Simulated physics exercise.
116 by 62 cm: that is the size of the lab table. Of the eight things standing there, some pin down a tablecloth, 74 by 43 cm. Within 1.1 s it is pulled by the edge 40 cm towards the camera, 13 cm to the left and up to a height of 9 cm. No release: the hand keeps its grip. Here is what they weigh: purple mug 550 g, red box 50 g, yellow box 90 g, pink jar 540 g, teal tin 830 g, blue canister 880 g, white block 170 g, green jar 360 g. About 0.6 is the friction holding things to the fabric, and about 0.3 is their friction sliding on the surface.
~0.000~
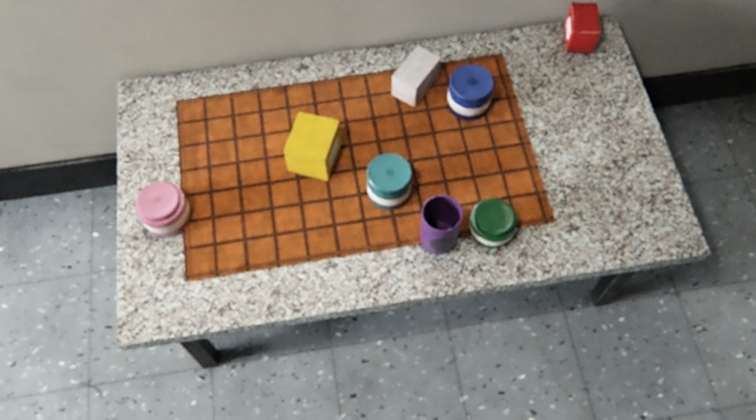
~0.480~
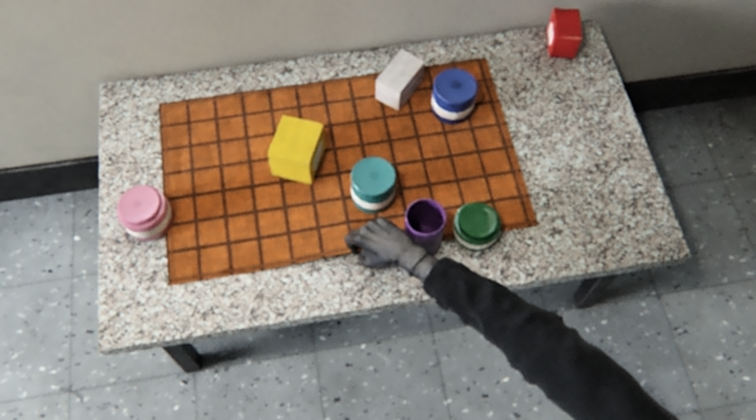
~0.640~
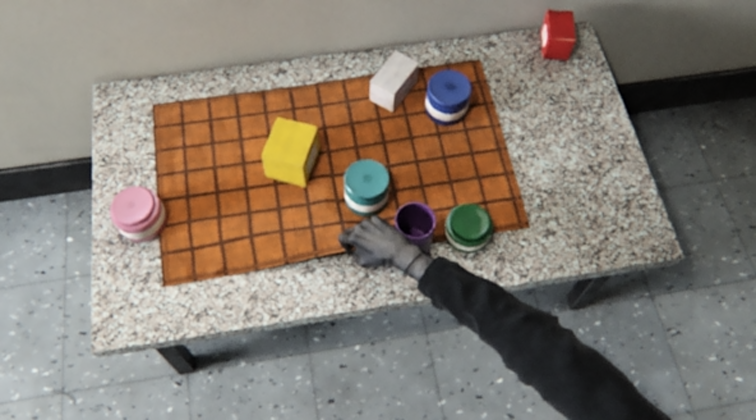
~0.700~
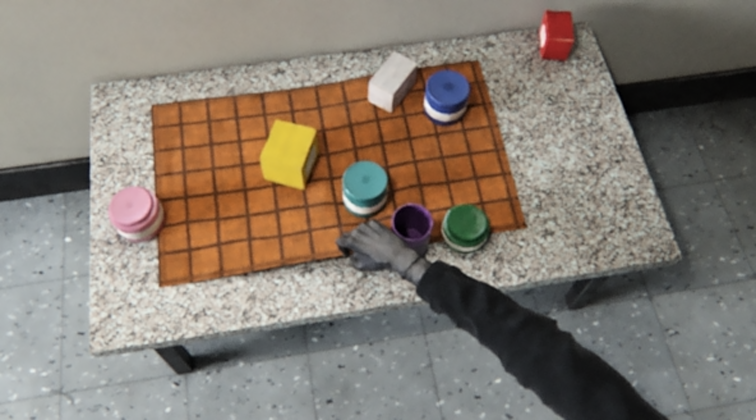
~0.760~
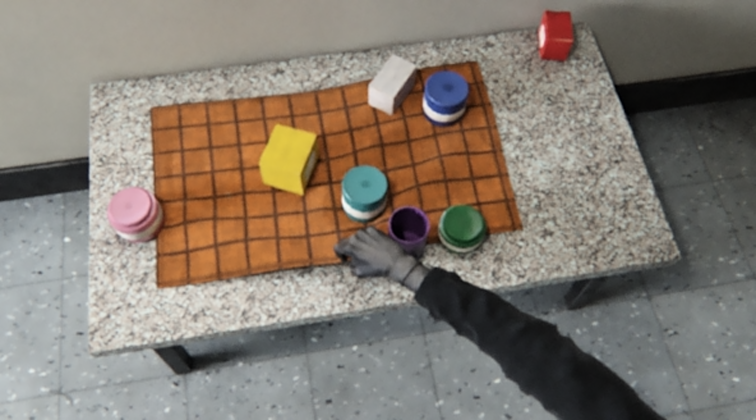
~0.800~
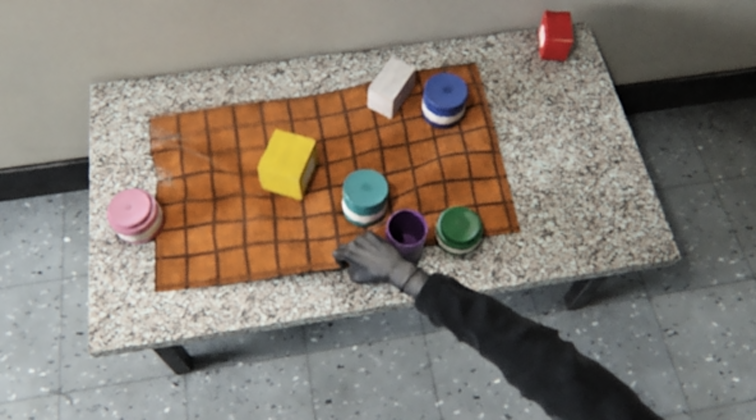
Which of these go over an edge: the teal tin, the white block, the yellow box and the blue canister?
The teal tin is a casualty, the white block is a casualty, the yellow box is a casualty, the blue canister is a casualty.
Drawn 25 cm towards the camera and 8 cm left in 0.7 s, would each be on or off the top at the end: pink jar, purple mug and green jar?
So the pink jar does not fall, the purple mug comes down, and the green jar comes down.
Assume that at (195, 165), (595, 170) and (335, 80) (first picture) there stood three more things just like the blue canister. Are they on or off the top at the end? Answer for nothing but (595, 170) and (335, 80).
Taking them as listed: Is left on top, then is left on top.
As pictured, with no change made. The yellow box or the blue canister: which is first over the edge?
First: Yellow.
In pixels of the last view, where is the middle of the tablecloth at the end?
About (234, 377).
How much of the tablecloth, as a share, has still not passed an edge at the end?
I'd estimate close to 10 per cent.
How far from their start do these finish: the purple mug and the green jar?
Near enough: Purple mug off the top, green jar over the edge.
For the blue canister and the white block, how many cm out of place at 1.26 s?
For the blue canister, 25 centimetres, and for the white block, 30 centimetres.
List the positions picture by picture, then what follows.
In the first picture, shows, teal tin (389, 172); white block (417, 67); yellow box (312, 135); blue canister (472, 81); tablecloth corners (186, 281) (176, 101) (502, 54) (555, 222).
In the second picture, shows, tablecloth corners (169, 285) (159, 104); grip (357, 251).
In the third picture, shows, purple mug (415, 220); tablecloth corners (163, 286) (153, 105); grip (351, 250).
In the fourth picture, shows, yellow box (288, 144); tablecloth corners (159, 287) (152, 105); grip (349, 254).
In the fifth picture, shows, purple mug (409, 224); yellow box (288, 148); green jar (464, 222); tablecloth corners (157, 288) (151, 108); grip (347, 260).
In the sixth picture, shows, teal tin (365, 189); white block (392, 78); yellow box (287, 154); blue canister (446, 90); tablecloth corners (155, 292) (149, 117) (475, 63) (520, 231); grip (346, 266).
After 1.0 s, 100 % of the tablecloth is still over the top; white block 15 cm off its start, yellow box 14 cm off its start, blue canister 14 cm off its start.
After 1.3 s, 75 % of the tablecloth is still over the top; white block 29 cm off its start, blue canister 27 cm off its start, yellow box 26 cm off its start.
After 1.5 s, 45 % of the tablecloth is still over the top; white block 42 cm off its start at (306, 234), blue canister 41 cm off its start at (366, 247), yellow box lifted 6 cm.
After 1.7 s, 20 % of the tablecloth is still over the top; blue canister 57 cm off its start, yellow box over the edge, white block 51 cm off its start.
After 3.3 s, 10 % of the tablecloth is still over the top; white block over the edge, blue canister over the edge, yellow box over the edge, teal tin over the edge.
